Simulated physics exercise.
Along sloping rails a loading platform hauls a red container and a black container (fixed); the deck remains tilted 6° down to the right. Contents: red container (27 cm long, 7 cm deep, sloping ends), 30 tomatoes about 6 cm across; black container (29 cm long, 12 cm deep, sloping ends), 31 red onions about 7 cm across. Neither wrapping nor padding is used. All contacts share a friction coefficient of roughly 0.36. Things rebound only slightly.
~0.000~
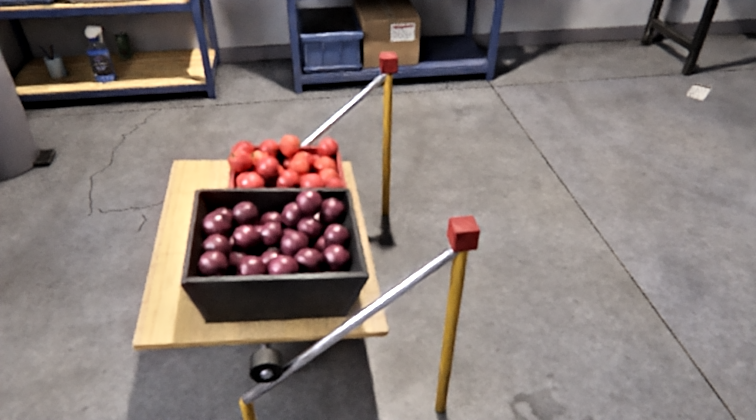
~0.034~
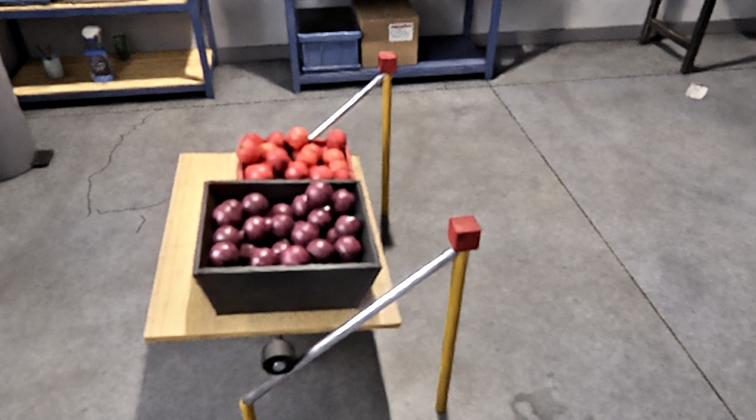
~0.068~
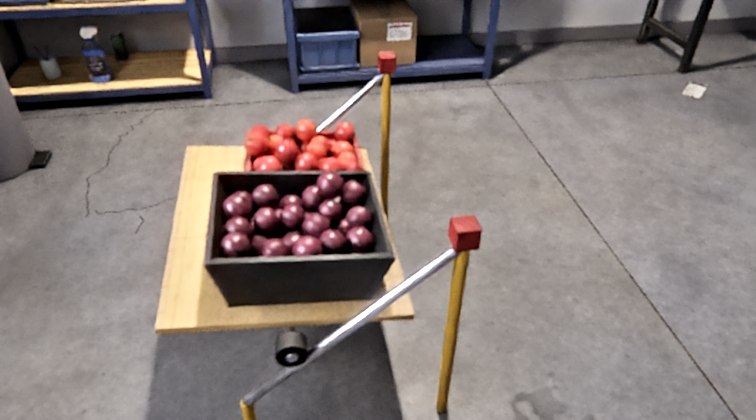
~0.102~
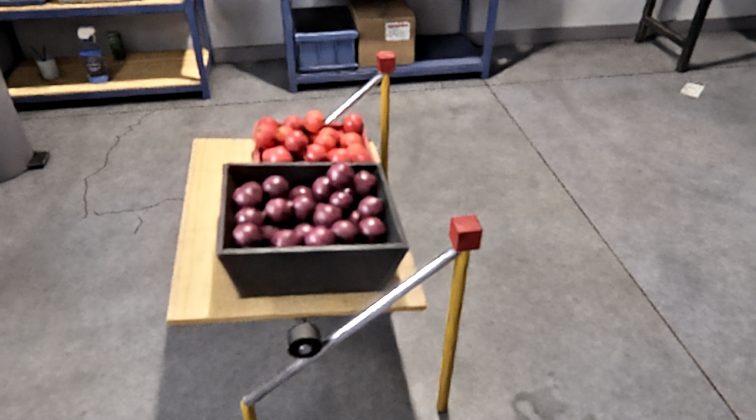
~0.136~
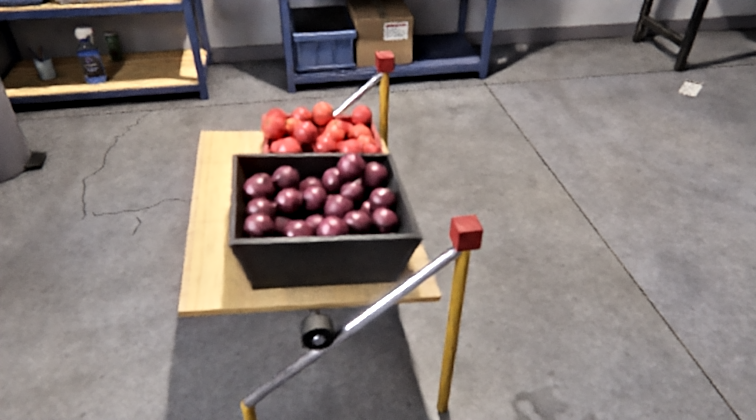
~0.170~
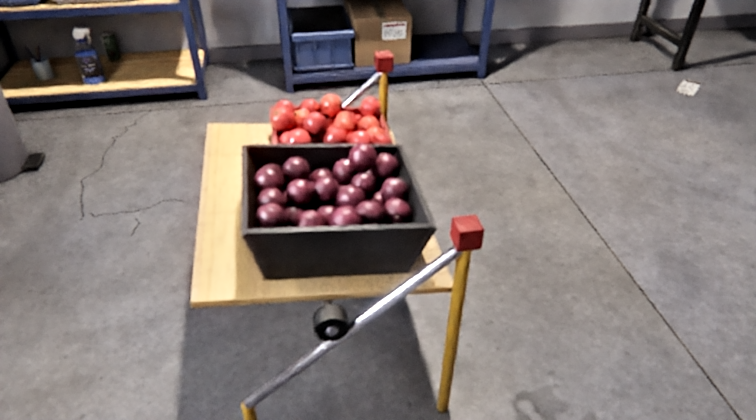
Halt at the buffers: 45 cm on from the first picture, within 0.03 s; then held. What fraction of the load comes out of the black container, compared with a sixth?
The spill is smaller than a sixth.
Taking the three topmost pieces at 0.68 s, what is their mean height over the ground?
Around 72 cm high.
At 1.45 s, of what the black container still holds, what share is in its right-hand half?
Share in that half: Close to 70 %.
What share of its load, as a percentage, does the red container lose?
Red container: 20% lost.
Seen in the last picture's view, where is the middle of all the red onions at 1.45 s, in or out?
I'd say near (438, 131).
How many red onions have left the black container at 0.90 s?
Count at that time: About 0.
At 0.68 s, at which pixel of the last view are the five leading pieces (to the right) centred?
Around (477, 78) in pixels.
After 0.40 s, the buffers are touched.
After 0.52 s, red container 29 in, 1 out and black container 31 in, 0 out.
After 0.68 s, red container 25 in, 5 out and black container 31 in, 0 out.
After 0.90 s, red container 24 in, 6 out and black container 31 in, 0 out.
Outcome (at 1.45 s), red container 24 in, 6 out and black container 31 in, 0 out. Asked share, 0 of 31, 0 per cent.
